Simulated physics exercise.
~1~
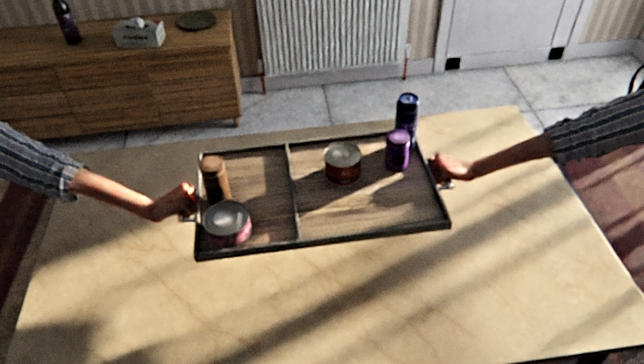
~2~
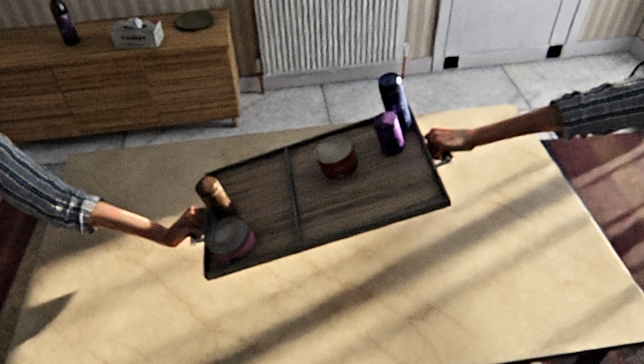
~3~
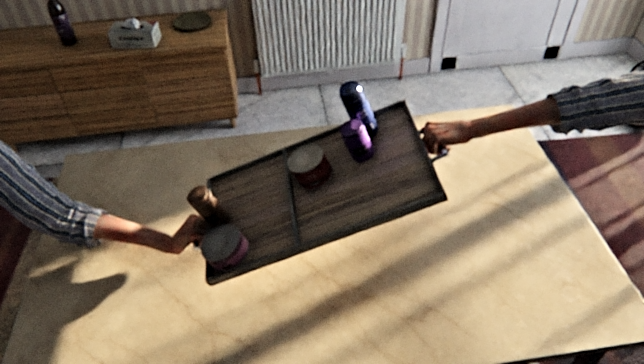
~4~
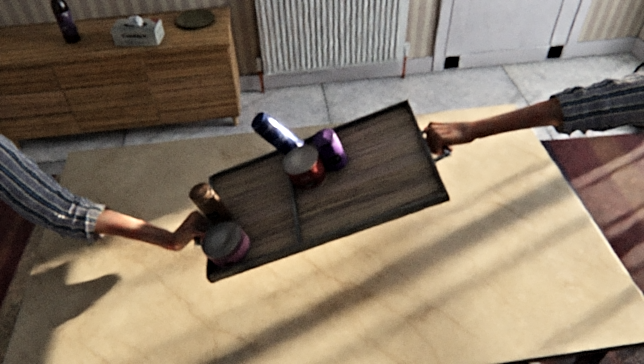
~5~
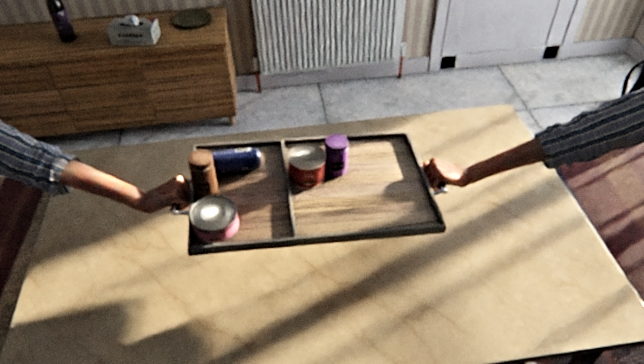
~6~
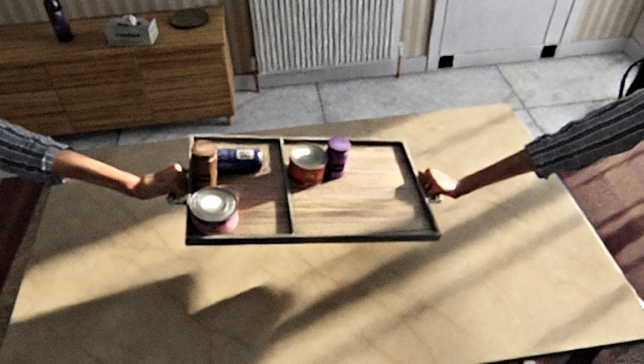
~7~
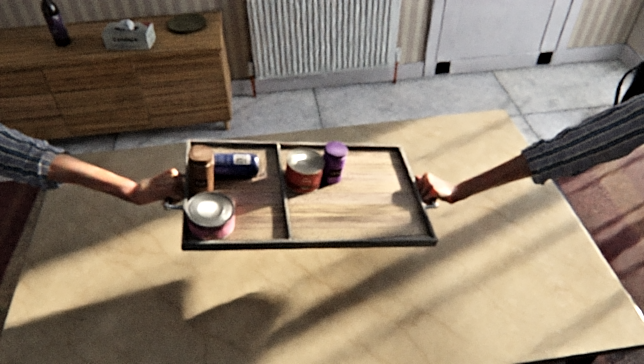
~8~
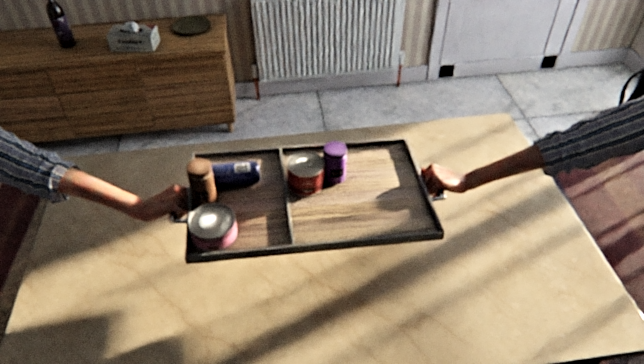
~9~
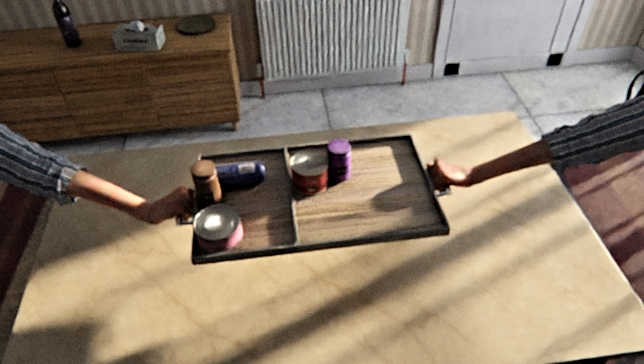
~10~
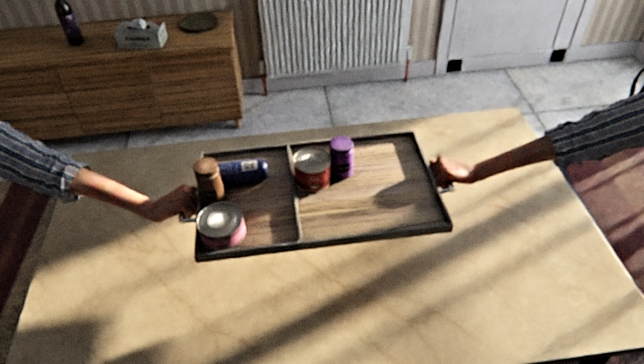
Above a table, hands tip a tray left then level it, toppling the blue can.
